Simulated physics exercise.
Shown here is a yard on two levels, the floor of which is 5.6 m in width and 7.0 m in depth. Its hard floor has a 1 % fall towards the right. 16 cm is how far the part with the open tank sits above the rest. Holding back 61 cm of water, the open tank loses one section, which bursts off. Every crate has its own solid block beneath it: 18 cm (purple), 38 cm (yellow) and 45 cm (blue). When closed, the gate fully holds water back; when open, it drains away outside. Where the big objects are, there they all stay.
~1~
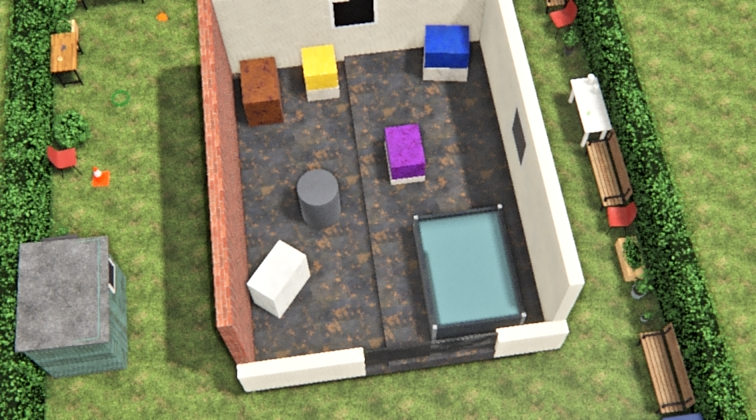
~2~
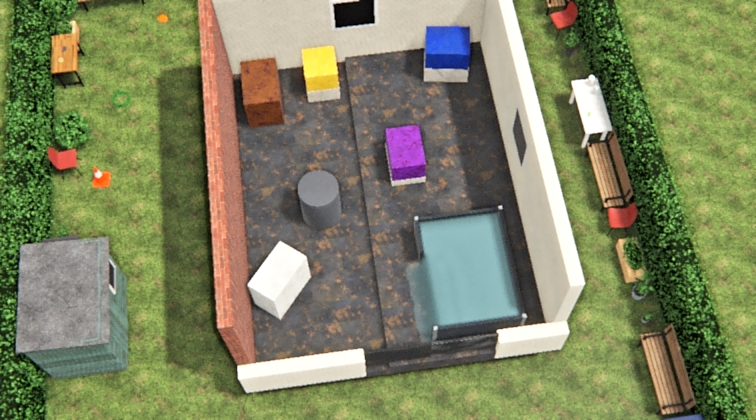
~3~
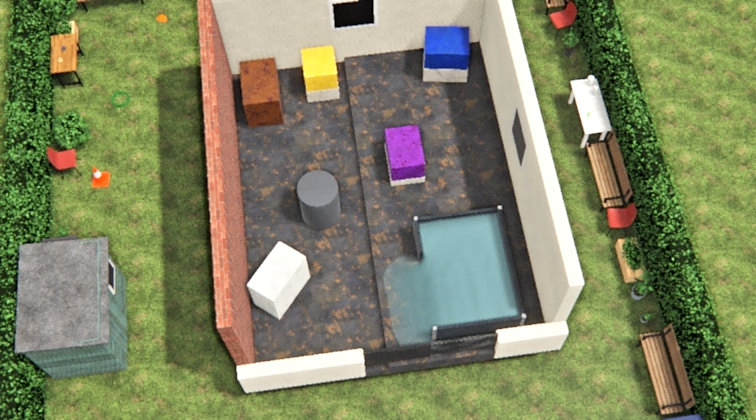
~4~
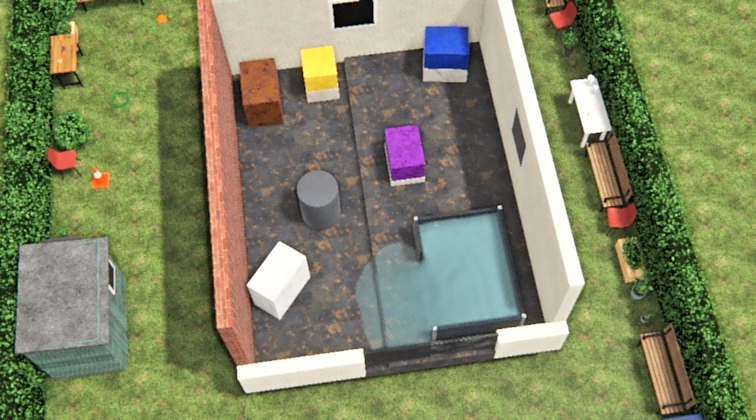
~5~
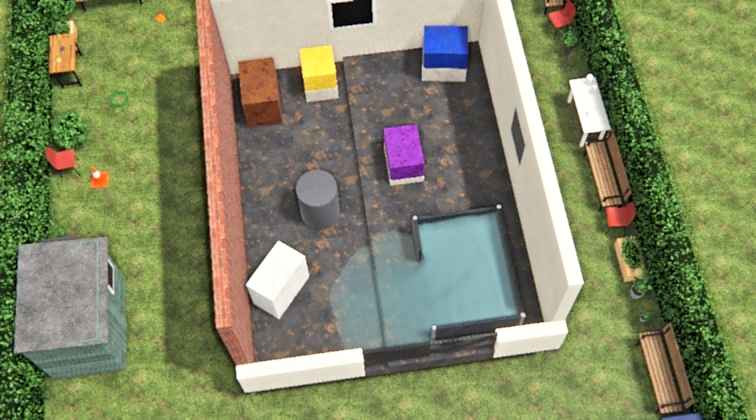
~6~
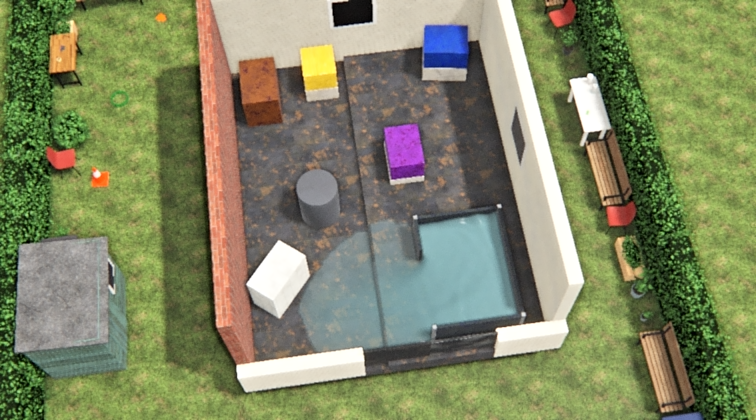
A walled yard with colored crates and a gray cylinder held a square tank of water, until its left side gave way and water spread leftward across the dark floor, reaching near the white block.
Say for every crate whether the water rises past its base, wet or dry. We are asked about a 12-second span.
The purple crate is missed by the water, the yellow crate is missed by the water, the blue crate is missed by the water.
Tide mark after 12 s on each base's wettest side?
Purple 3 cm, yellow 23 cm, blue 1 cm at the peak.
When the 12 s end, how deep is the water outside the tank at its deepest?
Max depth: About 18 centimetres.
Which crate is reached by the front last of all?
It's the blue crate.
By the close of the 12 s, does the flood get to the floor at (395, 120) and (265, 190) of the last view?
Not yet touched, then awash.
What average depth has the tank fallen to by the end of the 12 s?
The mean depth is some 4 cm.
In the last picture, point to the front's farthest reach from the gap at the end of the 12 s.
Somewhere around (232, 77).
A moment later water covers 25 % of the floor and is deepest (48 cm) near (255, 356); purple plinth not reached, yellow plinth not reached, blue plinth not reached.
Soon after water covers 30 % of the floor and is deepest (62 cm) near (252, 311); purple plinth reached, yellow plinth not reached, blue plinth not reached.
Next water covers 40 % of the floor and is deepest (32 cm) near (350, 352); purple plinth reached, yellow plinth not reached, blue plinth not reached.
Later on water covers 60 % of the floor and is deepest (21 cm) near (313, 67); purple plinth reached, yellow plinth reached, blue plinth not reached.
At the end water covers 60 % of the floor and is deepest (18 cm) near (268, 284); highest at the purple plinth 3 cm, highest at the yellow plinth 23 cm, highest at the blue plinth 1 cm.
